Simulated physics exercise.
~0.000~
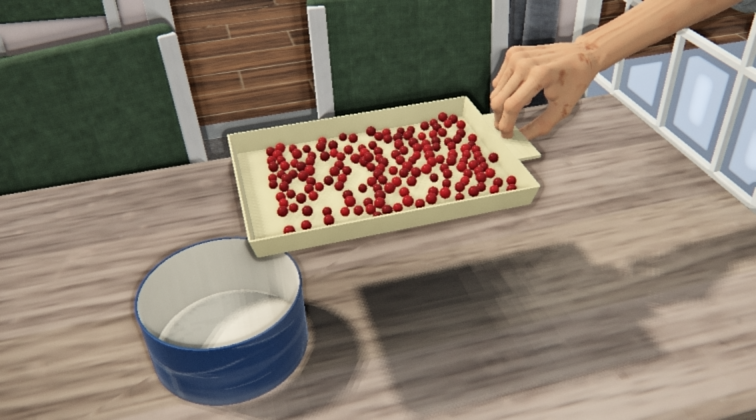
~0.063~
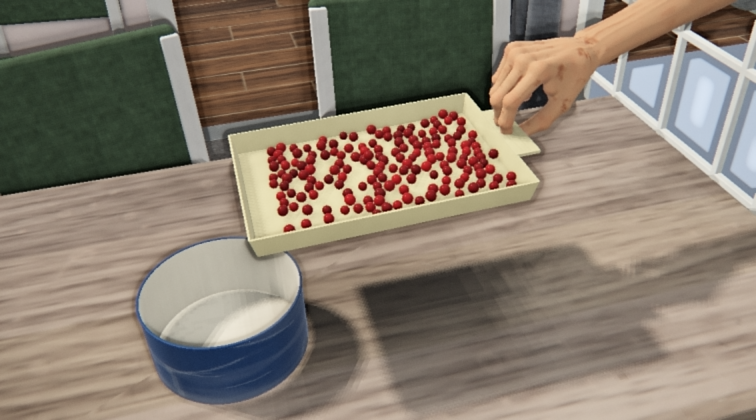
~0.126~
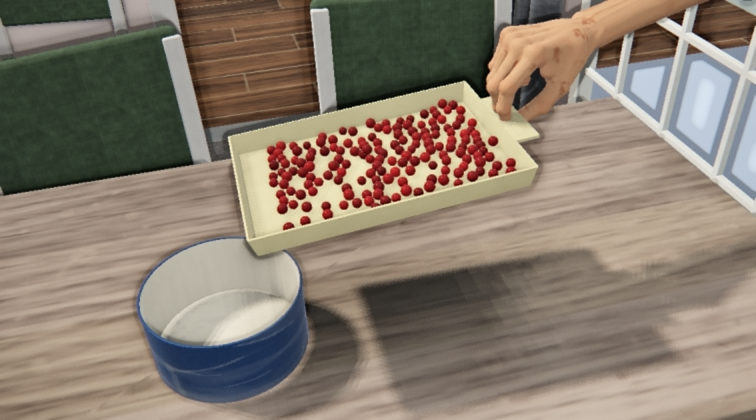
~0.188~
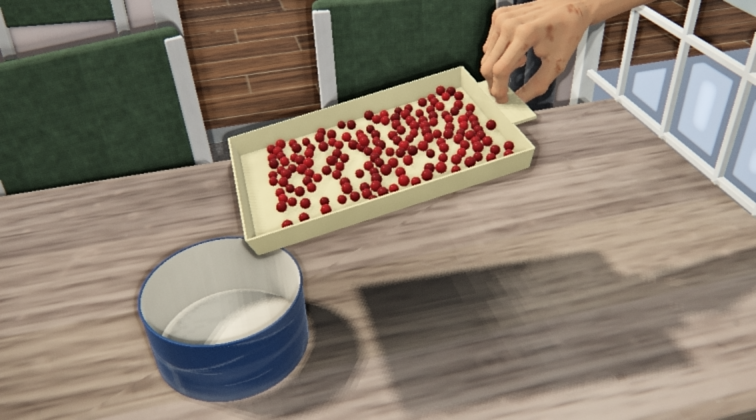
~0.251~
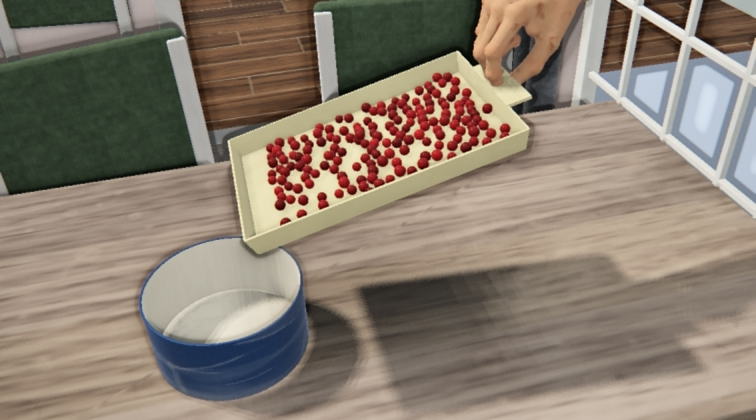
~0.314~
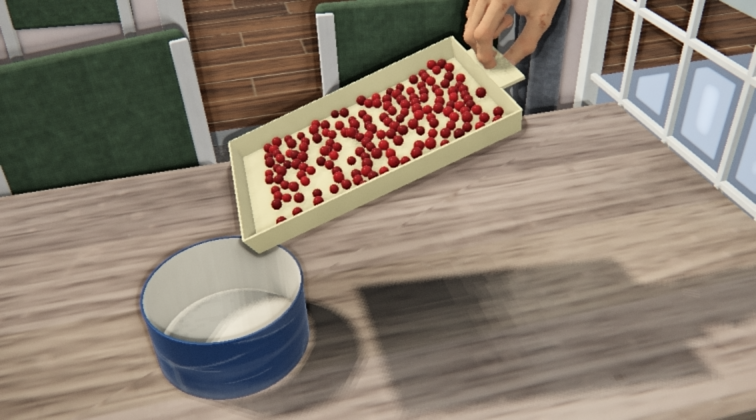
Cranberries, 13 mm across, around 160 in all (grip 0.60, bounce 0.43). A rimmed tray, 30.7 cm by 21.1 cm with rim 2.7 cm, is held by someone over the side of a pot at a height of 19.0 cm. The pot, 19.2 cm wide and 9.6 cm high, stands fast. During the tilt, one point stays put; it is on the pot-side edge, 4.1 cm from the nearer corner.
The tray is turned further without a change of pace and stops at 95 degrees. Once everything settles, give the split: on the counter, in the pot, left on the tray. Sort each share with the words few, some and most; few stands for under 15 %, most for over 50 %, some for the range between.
The shares come out as follows. Counter: Some. Pot: Most. Tray: Few.
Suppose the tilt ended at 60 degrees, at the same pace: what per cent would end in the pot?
Result: Close to 5 %.
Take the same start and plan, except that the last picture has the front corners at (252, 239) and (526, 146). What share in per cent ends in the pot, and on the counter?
You'd end with pot at 70 and counter at 30.
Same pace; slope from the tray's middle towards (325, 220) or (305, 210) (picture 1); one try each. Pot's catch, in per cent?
Near 25 and 85 percent, in that order.
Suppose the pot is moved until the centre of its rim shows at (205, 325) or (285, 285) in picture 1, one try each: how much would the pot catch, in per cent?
Estimates: 35 % and 25 %, in that order.
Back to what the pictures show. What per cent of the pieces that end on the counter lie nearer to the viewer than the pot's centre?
Share: Roughly 0 %.
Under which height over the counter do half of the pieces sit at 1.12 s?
Median height: Approx. 24 cm.
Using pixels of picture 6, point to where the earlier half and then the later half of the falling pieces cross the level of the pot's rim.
First near (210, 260), then at (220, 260).
After 0.80 s, tilt 55 degrees; the tray holds 100 %, the pot 0 %.
Then, at 1.12 s, tilt 79 degrees; the tray holds 95 %, the pot 5 %.
After 1.54 s, tilt 95 degrees; the tray holds 25 %, the pot 30 %.
In the end, at 2.6 s, counter 30 %, pot 70 %, tray 0 %.
